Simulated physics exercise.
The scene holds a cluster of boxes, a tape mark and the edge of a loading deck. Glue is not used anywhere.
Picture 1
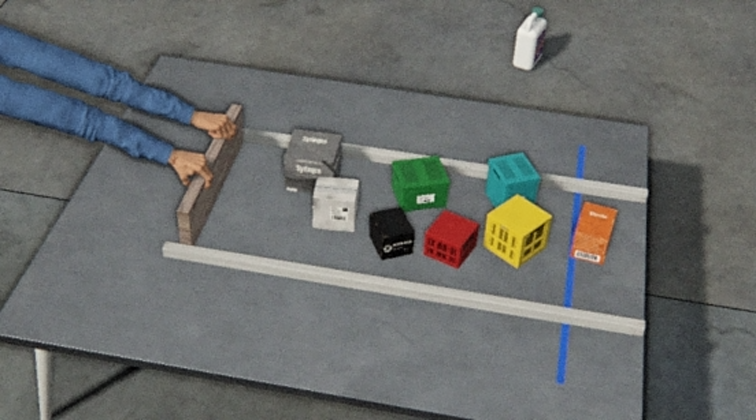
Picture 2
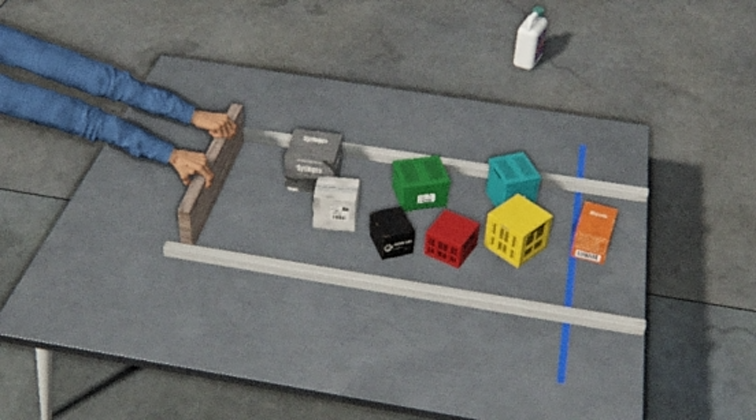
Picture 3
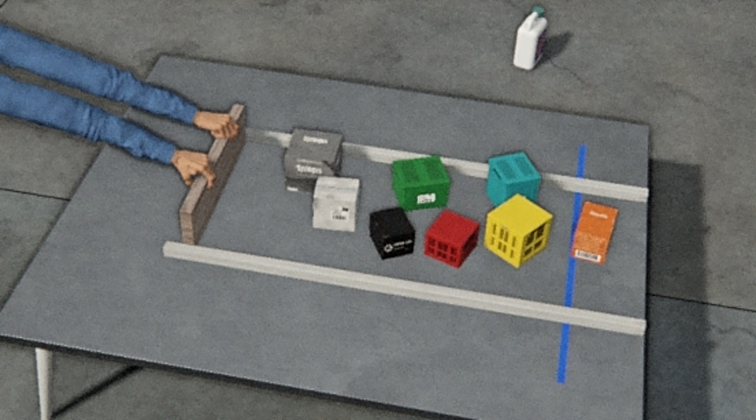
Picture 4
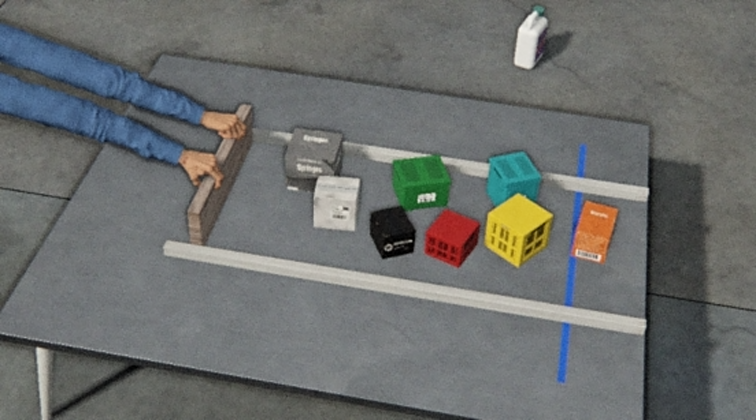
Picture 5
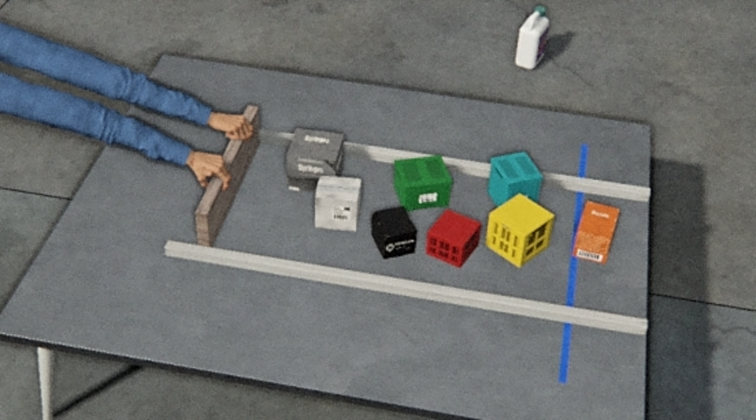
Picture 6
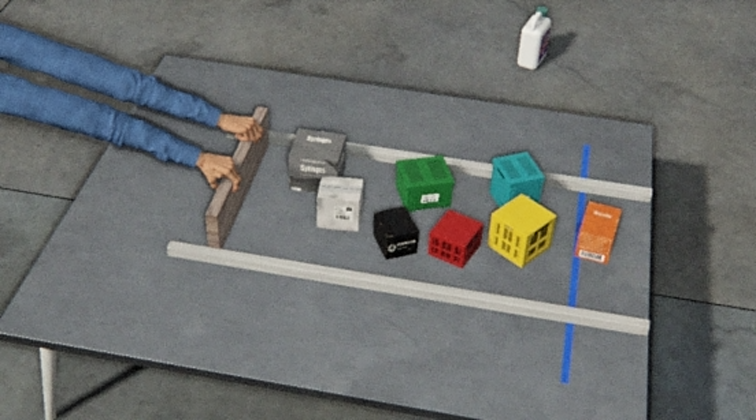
Two hands slid a wooden plank slowly and slightly to the right across a grey table, while the cluster of colourful boxes and crates between two pale rails, some near a blue line, stayed put.
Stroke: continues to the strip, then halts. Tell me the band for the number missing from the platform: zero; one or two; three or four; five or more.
The tally of falls will come to three or else four.
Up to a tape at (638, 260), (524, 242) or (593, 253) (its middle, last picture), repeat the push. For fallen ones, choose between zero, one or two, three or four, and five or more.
Place one: More than four; place two: One to two; place three: At least five.
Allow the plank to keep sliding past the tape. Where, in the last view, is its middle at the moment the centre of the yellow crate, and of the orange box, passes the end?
Middle approx. at (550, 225), then approx. at (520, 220).
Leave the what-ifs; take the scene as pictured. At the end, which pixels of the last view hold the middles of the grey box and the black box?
The grey box ends at (608, 207) and the black box at (595, 289).
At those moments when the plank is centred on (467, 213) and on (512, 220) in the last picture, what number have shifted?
Counting first: 8, next 8.
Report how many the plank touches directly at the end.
3.
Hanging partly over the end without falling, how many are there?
Counting them gives 1.
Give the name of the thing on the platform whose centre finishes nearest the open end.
It's the red crate that ends nearest.
Soon after, none off yet; orange box at rest near (598, 233); yellow crate at rest near (522, 231); turquoise tote at rest near (516, 186).
Then, none off yet; orange box moved a little near (605, 233); yellow crate moved about its own width near (563, 239); turquoise tote moved well along near (587, 192).
At rest, the number that fall off is three or four; fallen, green tote, turquoise tote, yellow crate and orange box.
